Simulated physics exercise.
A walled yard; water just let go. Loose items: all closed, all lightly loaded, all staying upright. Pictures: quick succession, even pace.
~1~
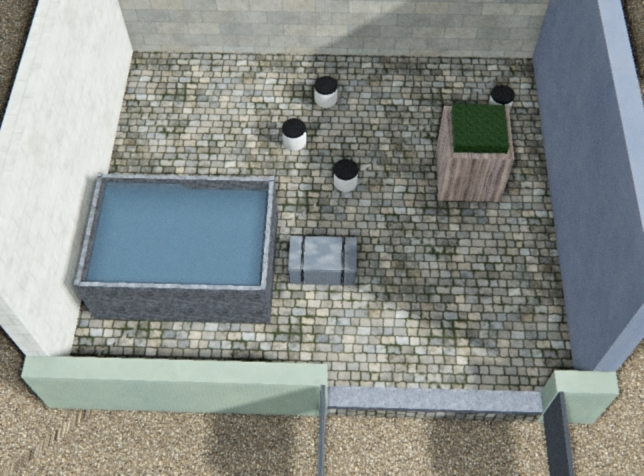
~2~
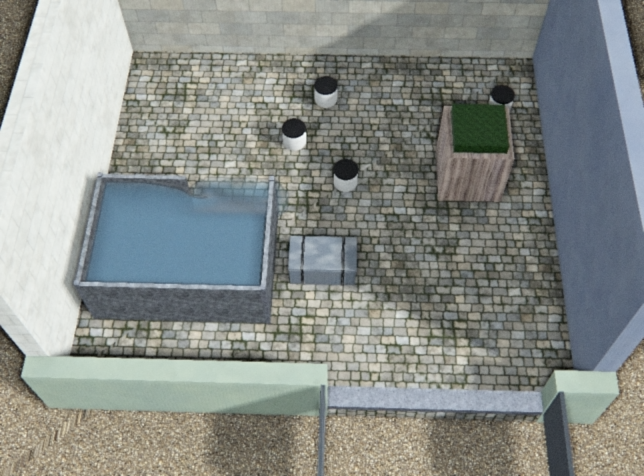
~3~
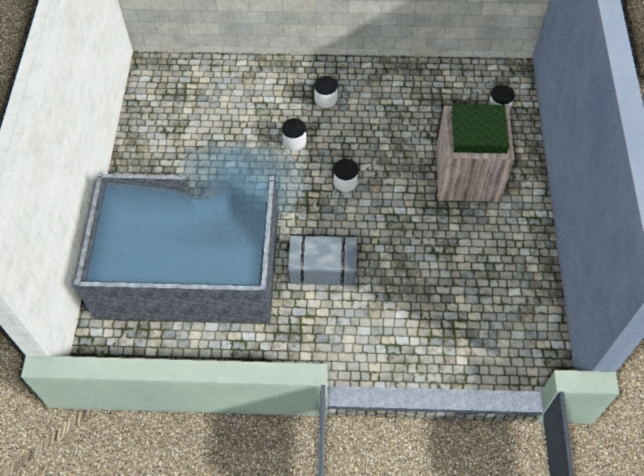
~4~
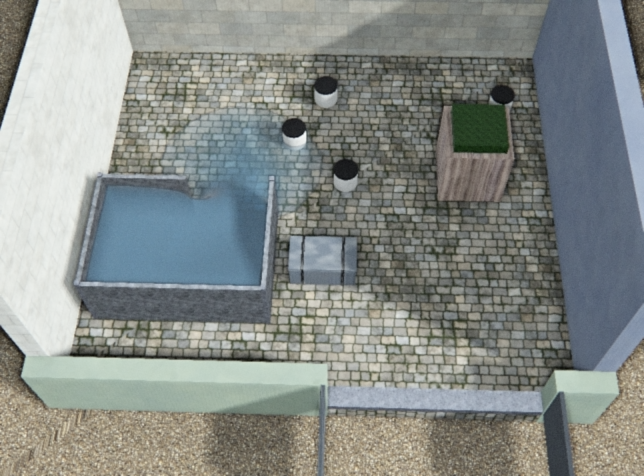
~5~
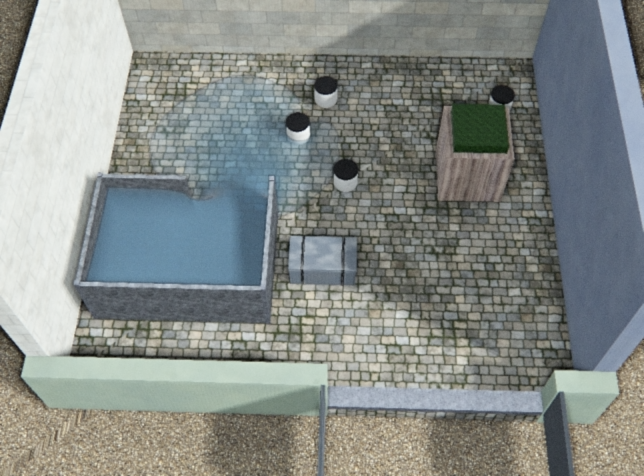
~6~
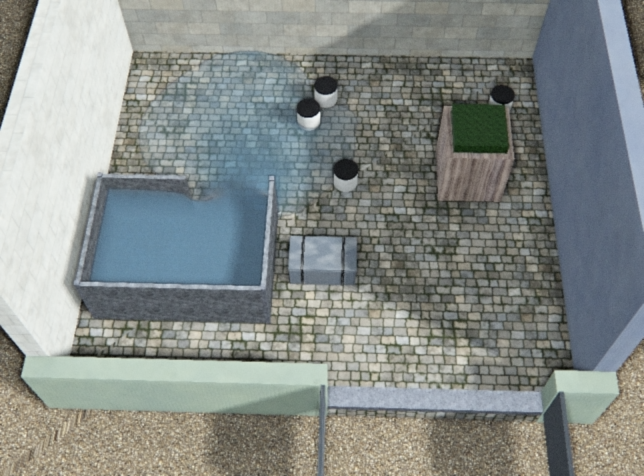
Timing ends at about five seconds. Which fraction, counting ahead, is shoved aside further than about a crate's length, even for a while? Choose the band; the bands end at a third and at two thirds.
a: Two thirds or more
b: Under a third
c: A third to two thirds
The answer is a.
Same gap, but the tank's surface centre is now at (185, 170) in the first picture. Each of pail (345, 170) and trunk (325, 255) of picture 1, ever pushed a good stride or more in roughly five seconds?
In order: Distance not reached, distance not reached.
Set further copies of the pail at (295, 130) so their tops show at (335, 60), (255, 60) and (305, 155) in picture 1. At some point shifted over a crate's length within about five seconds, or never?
Displaced, displaced, displaced.
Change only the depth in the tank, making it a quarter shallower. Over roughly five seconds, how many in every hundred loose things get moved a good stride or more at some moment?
60 per cent.
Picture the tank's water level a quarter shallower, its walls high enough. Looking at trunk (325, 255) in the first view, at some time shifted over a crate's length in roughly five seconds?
That one, I'd say: Came up short.
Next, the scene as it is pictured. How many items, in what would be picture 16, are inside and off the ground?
Tally: 2.
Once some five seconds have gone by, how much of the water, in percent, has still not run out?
I'd say close to 98 percent.
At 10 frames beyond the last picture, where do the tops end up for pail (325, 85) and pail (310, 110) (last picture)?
They should be roughly at (467, 47) and (455, 69).
A moment on, 1 of 5 are well off their spots; 1 afloat.
Next, 3 of 5 are well off their spots; 2 afloat.
Later, 4 of 5 are well off their spots; 3 afloat.
In the end, 4 of 5 are well off their spots, and 4 have been at some point; 2 afloat.
